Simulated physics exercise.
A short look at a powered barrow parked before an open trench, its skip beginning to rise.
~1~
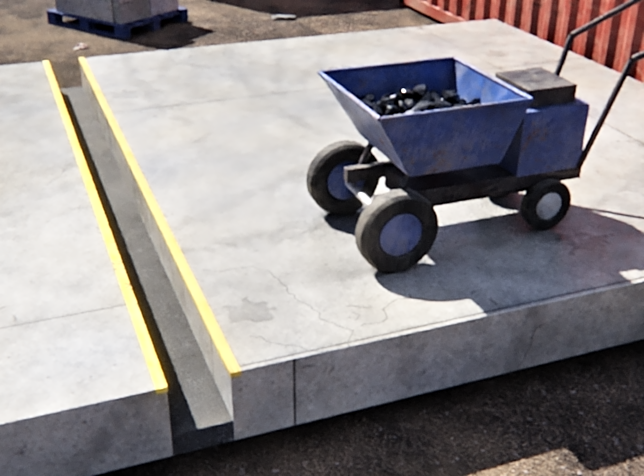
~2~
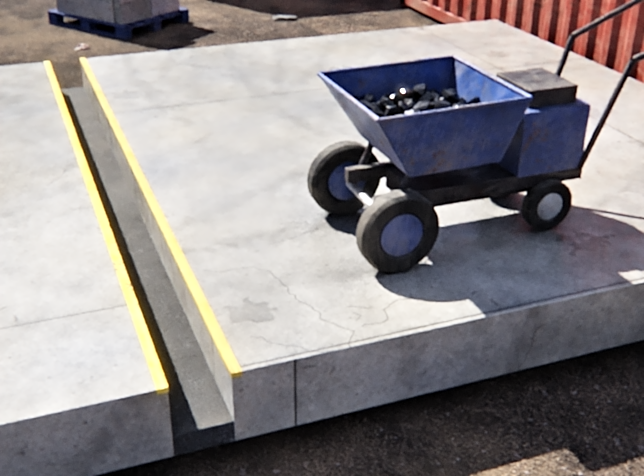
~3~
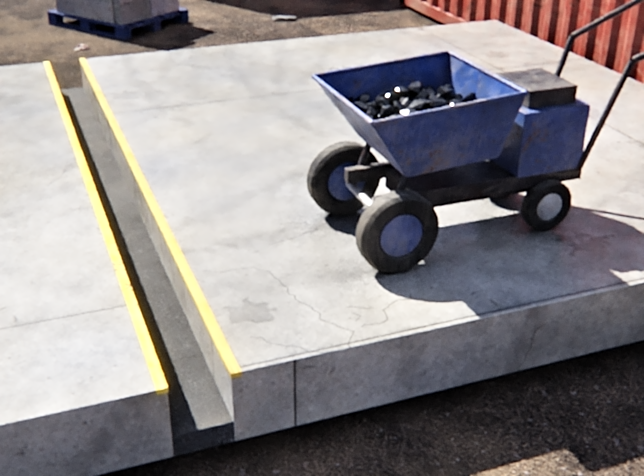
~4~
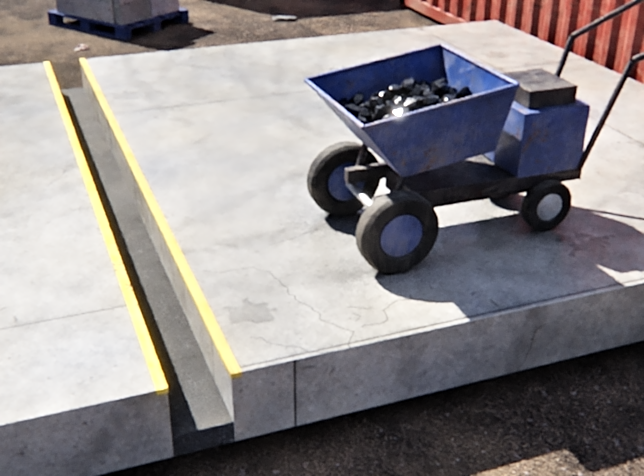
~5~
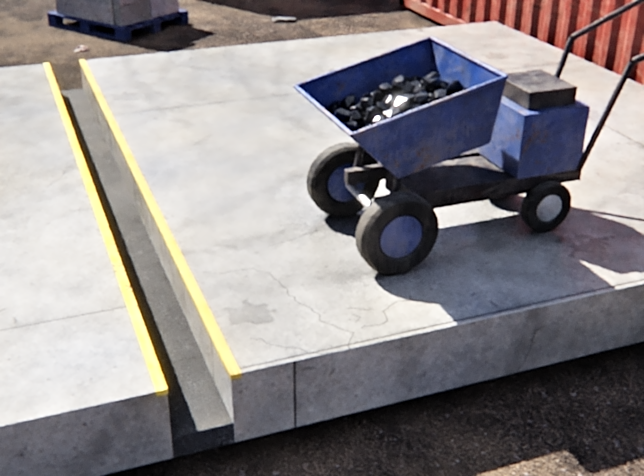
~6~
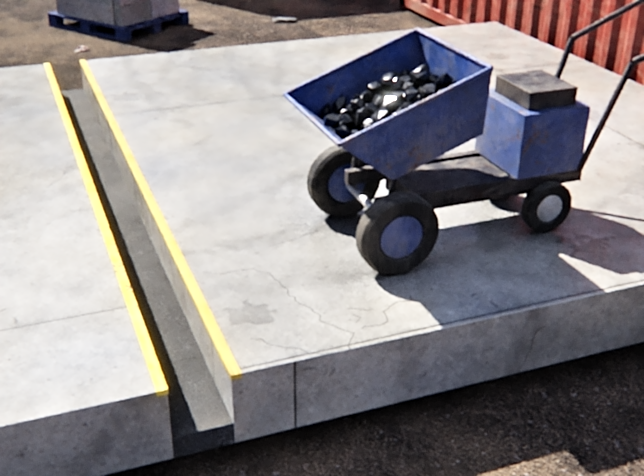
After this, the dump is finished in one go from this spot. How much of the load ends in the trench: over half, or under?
In the trench: Less than half.
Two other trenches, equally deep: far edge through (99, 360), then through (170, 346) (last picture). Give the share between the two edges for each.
First some 20, then 20 per cent.
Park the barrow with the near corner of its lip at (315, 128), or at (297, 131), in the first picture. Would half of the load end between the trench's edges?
At the first place most of it, at the second the larger part.
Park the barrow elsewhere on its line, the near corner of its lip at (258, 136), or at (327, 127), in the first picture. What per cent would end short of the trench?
Roughly 0 per cent, and 10 per cent.
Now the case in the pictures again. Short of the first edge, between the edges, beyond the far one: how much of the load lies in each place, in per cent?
In per cent, short 65, between 20 and beyond 0.
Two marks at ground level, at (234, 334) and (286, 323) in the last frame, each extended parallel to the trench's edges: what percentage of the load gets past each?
Roughly 30 per cent, and 70 per cent.
Shortly afterwards, skip tipped steeply; the whole lot in the skip.
Next, skip tipped right over; all but a few in the skip; only a few short of the trench; only a few falling.
Some moments later, skip tipped right over; near half in the skip; near half short of the trench; a little in or heaped over the trench; only a few beyond it; only a few falling.
In the end, skip tipped right over; a little in the skip; near two thirds short of the trench; near a quarter in or heaped over the trench; only a few beyond it.
